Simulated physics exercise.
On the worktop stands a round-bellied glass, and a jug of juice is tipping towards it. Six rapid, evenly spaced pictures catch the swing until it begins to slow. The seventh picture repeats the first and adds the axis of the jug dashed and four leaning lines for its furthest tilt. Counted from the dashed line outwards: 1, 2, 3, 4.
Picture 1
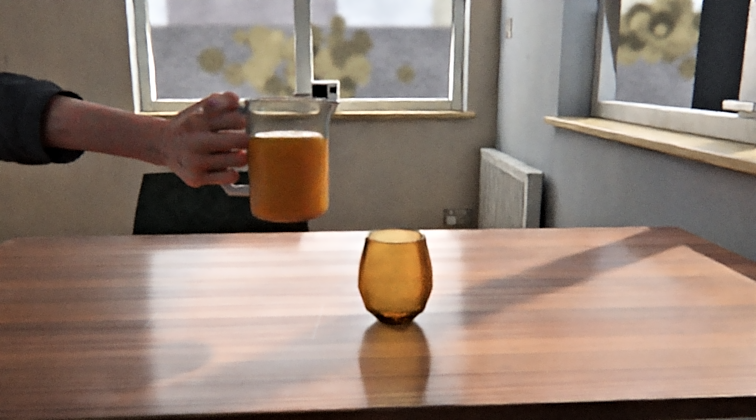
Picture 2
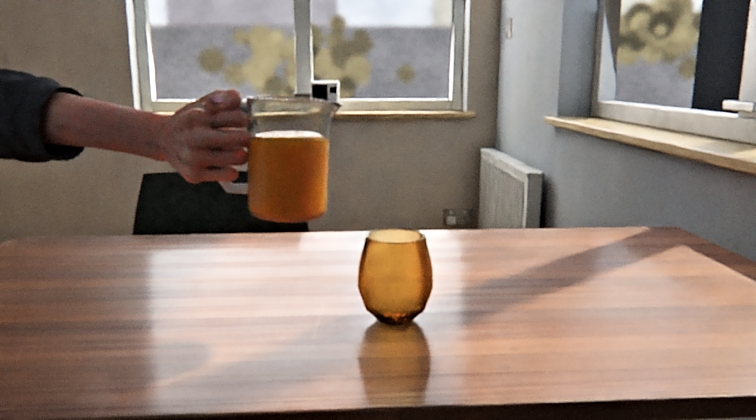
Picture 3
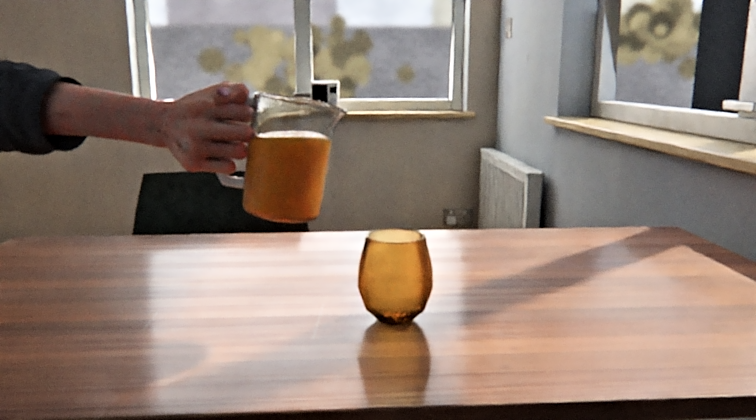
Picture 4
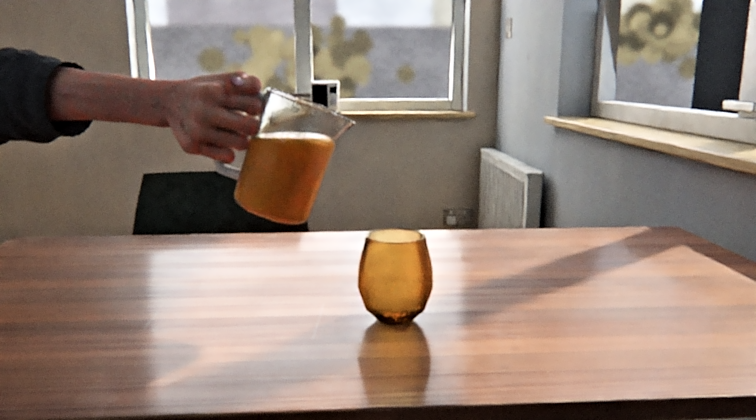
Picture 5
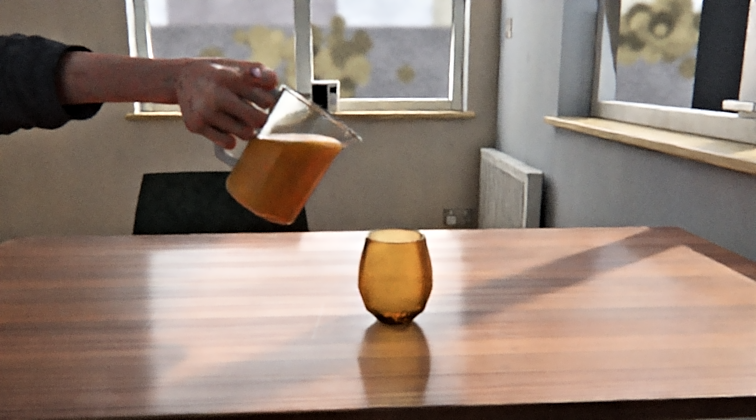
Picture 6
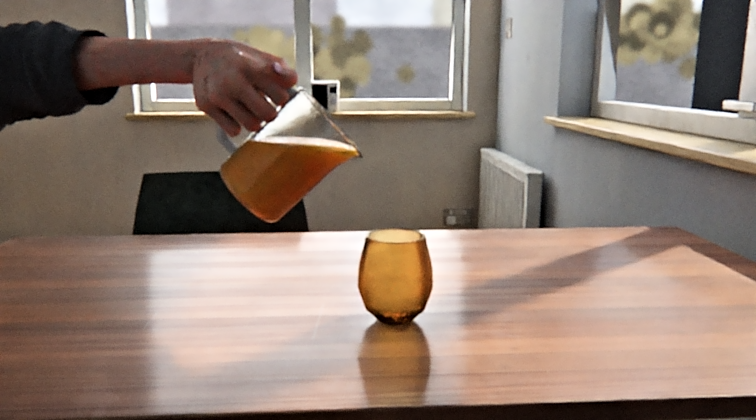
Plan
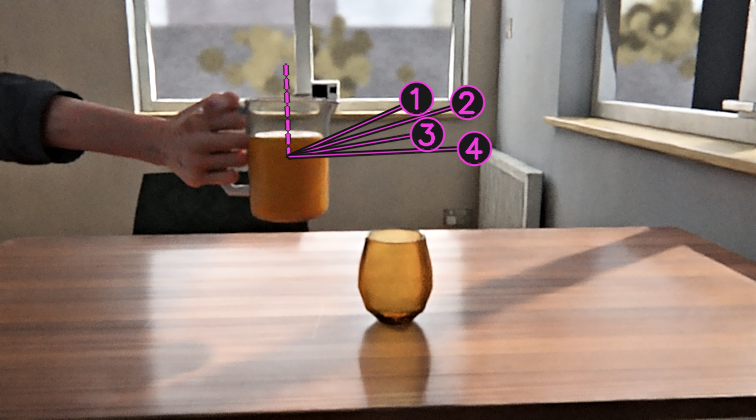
A hand held a clear jug of orange juice above a wooden table, then steadily tilted it to the right, lip lowering towards a round-bellied amber glass, with no juice leaving the jug.
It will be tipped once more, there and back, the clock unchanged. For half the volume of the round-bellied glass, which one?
2 is best.
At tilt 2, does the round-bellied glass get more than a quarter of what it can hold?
Yes, clearly.
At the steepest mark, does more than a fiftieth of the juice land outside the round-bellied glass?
Yes.
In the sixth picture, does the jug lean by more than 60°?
No.
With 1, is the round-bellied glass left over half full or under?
Under.
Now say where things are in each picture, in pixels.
Upright, lip at (338, 102); rim of the round-bellied glass round (396, 235); nothing has left yet, in the first picture.
Tipped about 2°, lip at (340, 104); nothing has left yet, in the second picture.
Tipped about 9°, lip at (346, 111); nothing has left yet, in the third picture.
Tipped about 20°, lip at (354, 123); nothing has left yet, in the fourth picture.
Tipped about 33°, lip at (359, 138); nothing has left yet, in the fifth picture.
Tipped about 47°, lip at (362, 156); nothing has left yet, in the sixth picture.
In magenta, 1 at (401, 106); 2 at (451, 107); 3 at (410, 136); 4 at (457, 148).
Choosing 1, the round-bellied glass ends with about 35 % of what it can hold.
Choosing 2, the round-bellied glass ends with about 50 % of what it can hold.
Choosing 3, the round-bellied glass ends with about 60 % of what it can hold; 8 % of the juice is spilt.
Choosing 4, the round-bellied glass ends with about 71 % of what it can hold; 12 % of the juice is spilt.
